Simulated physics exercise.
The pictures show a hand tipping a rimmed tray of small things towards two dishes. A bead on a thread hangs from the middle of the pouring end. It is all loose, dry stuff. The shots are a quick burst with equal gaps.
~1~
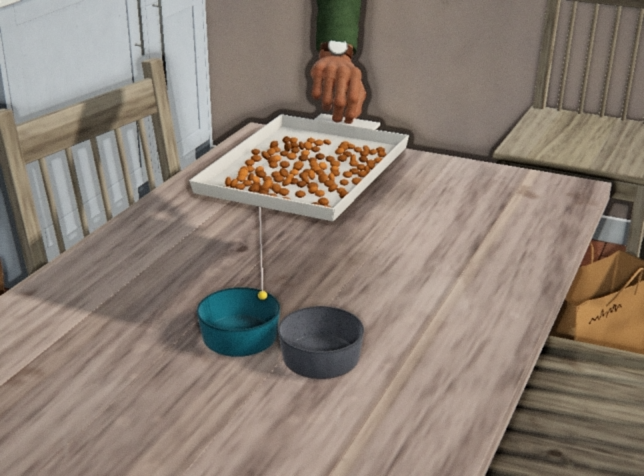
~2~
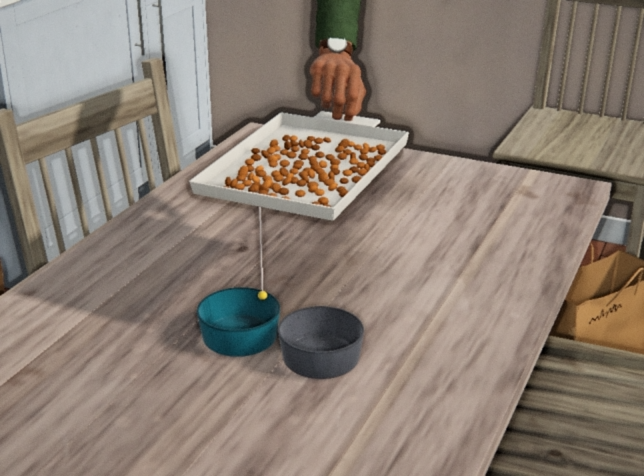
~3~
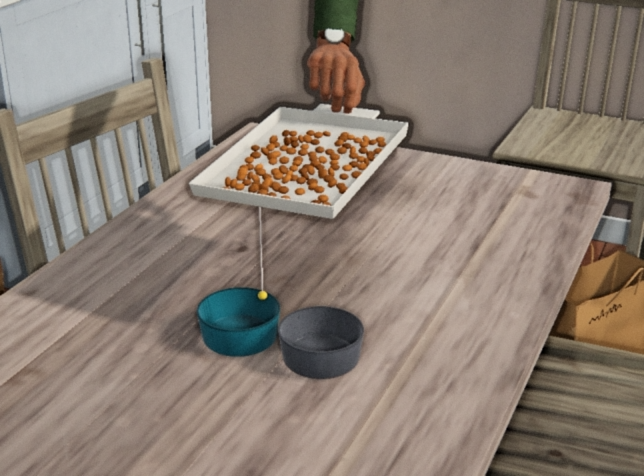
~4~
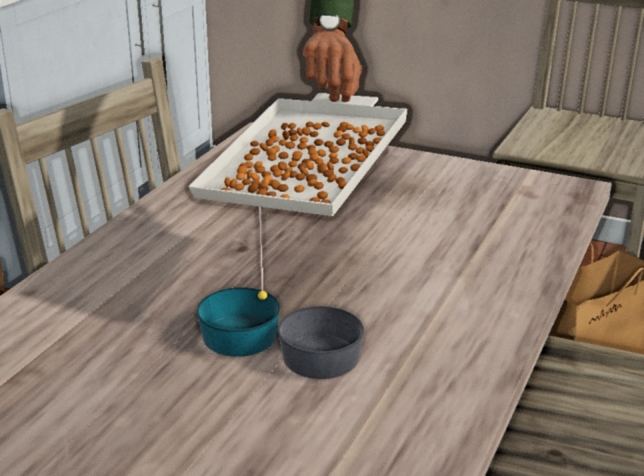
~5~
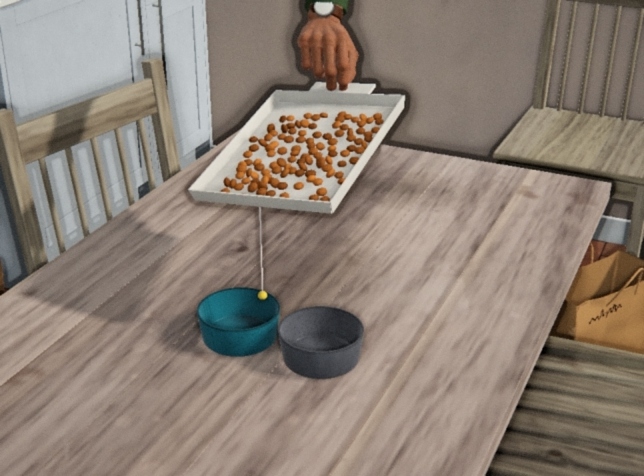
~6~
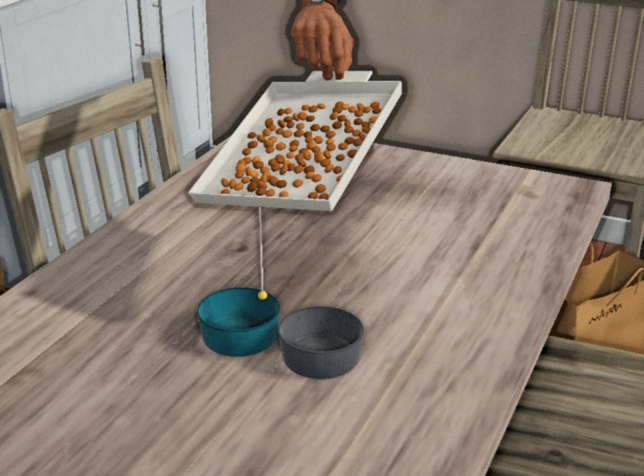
A hand in a green sleeve held a white tray of small brown pieces above a teal dish and a gray one, then gradually raised the far end, tilting the tray toward its left front corner.
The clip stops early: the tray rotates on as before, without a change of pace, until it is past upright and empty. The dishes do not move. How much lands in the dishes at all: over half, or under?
In the dishes lies only the smaller part of it.
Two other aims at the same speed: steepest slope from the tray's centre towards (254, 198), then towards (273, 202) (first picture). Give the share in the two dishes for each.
In turn 40 and 60 in a hundred.
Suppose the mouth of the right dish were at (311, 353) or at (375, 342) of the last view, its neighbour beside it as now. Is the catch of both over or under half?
First below a half, then not half.
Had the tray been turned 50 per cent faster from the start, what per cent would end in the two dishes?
Close to 30 per cent.
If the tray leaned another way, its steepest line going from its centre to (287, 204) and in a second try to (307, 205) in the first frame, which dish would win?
At the first place the right one, at the second the right-hand dish.
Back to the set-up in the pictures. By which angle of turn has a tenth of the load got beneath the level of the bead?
At some 80 degrees.
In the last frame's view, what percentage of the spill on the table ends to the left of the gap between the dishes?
About 100 per cent.
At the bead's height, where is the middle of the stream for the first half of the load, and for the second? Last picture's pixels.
At about (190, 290), then at (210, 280).
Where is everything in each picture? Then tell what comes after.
Corners of the pouring end at (193, 180) and (333, 207), level; middle of the load at (297, 168), bits of cat kibble; left dish at (219, 340); right dish at (303, 362); bead on its thread at (262, 295), in the first picture.
Corners of the pouring end at (193, 181) and (333, 207), level; middle of the load at (297, 167), in the second picture.
Corners of the pouring end at (193, 183) and (332, 205), tipped barely, lowest at the left corner; middle of the load at (297, 163), in the third picture.
Corners of the pouring end at (192, 185) and (331, 203), tipped a little, lowest at the left corner; middle of the load at (296, 158), in the fourth picture.
Corners of the pouring end at (192, 188) and (329, 201), tipped a little, lowest at the left corner; middle of the load at (295, 153), in the fifth picture.
Corners of the pouring end at (192, 191) and (328, 199), tipped clearly, lowest at the left corner; middle of the load at (293, 149); left dish at (219, 340); right dish at (303, 362), in the sixth picture.
Soon after the last picture, tray tipped steeply; all on the tray.
A little later, tray tipped past a quarter turn; a small part on the tray; about a quarter in the left dish; about half outside both; about a quarter in the air.
Later still, tray tipped past a quarter turn; about a third in the left dish; about two thirds outside both.
At rest, tray tipped past a quarter turn; none in the right dish; about a third in the left dish; about two thirds outside both.
